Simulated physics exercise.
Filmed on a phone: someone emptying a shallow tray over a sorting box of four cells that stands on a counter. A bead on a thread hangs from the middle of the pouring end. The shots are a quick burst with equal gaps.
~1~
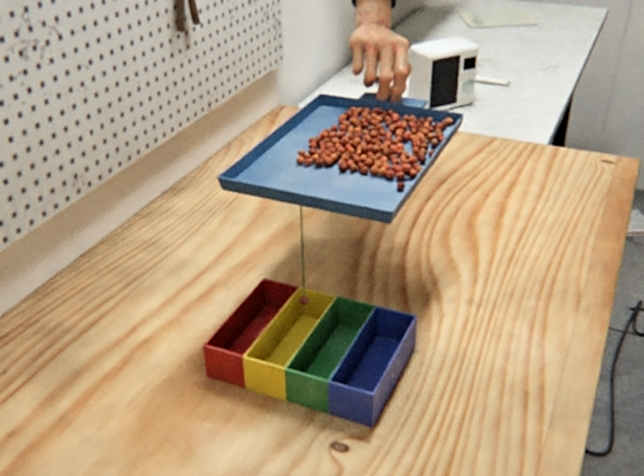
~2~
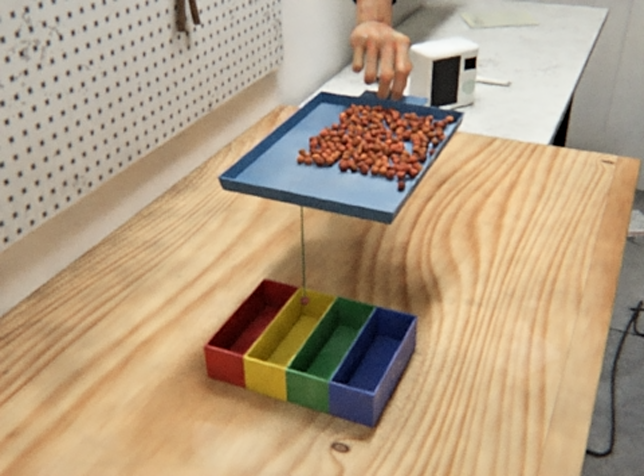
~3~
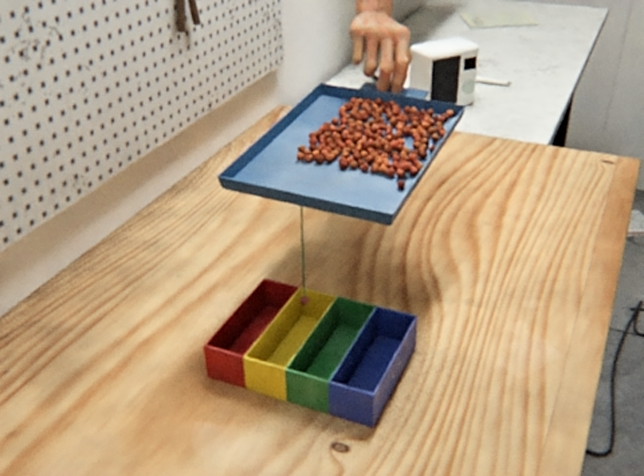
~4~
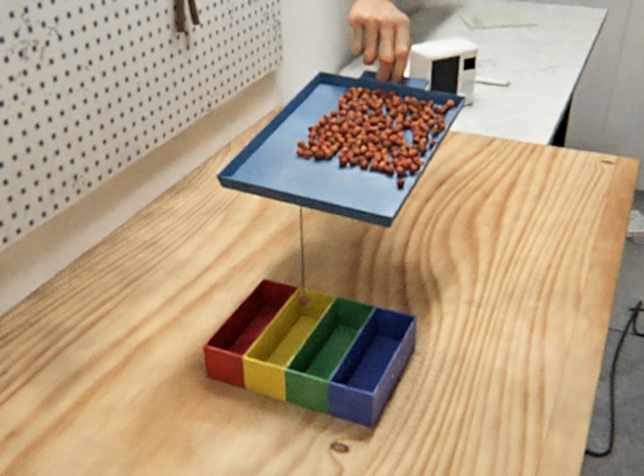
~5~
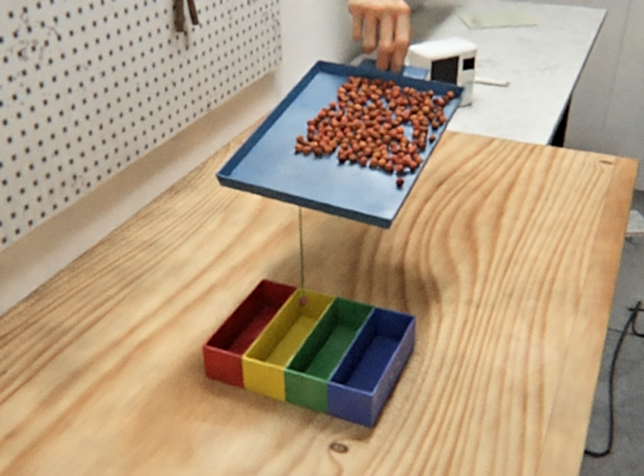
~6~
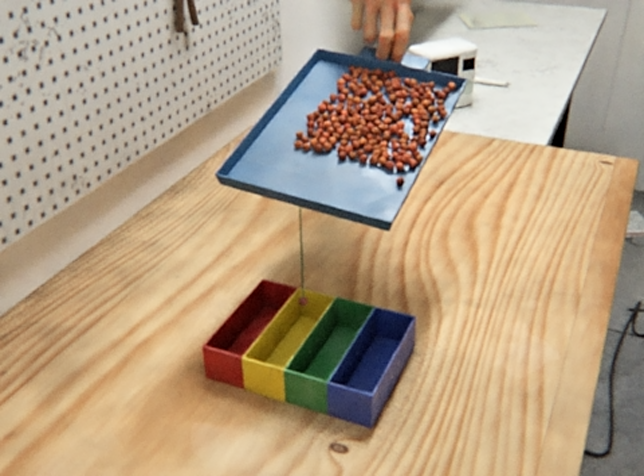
On a pale wooden counter beside a white pegboard wall, the view looks down at an angle from a fixed camera. A hand grips the far side of a blue tray with reddish-brown pellets toward its right, above a box of red, yellow, green and blue cells, while a thread hangs between them. The hand gradually raises the tray's far side, its near edge dipping slightly rightward.
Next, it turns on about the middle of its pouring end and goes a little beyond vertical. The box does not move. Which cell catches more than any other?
It favours the blue compartment.
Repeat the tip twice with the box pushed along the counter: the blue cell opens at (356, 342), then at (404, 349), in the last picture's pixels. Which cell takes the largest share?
One: Blue. Two: That green cell.
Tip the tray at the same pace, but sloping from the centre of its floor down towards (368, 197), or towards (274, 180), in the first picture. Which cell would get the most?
At the first place the blue one, at the second that red cell.
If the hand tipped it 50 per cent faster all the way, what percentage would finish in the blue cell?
Some 50 per cent.
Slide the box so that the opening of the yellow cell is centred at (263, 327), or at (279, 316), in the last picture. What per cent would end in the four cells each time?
Roughly 70 per cent, and 70 per cent.
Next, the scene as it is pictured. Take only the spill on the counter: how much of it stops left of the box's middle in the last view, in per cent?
Close to 10 per cent.
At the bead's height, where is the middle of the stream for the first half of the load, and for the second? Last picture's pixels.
Early half (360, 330), late half (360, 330).
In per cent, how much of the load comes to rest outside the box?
It comes to 10 per cent or so.
Just after the last frame, tray tipped steeply; almost all on the tray; just a few in the blue cell; just a few falling or outside the box.
A moment on, tray tipped right over; almost all on the tray; about a tenth in the blue cell; just a few in the green cell; just a few falling or outside the box.
Further on, tray tipped past a quarter turn; roughly half in the blue cell; roughly a third in the green cell; about a tenth in the yellow cell; just a few in the red cell; about a tenth falling or outside the box.
When it is over, tray tipped past a quarter turn; roughly half in the blue cell; roughly a third in the green cell; about a tenth in the yellow cell; just a few in the red cell; about a tenth outside the box.
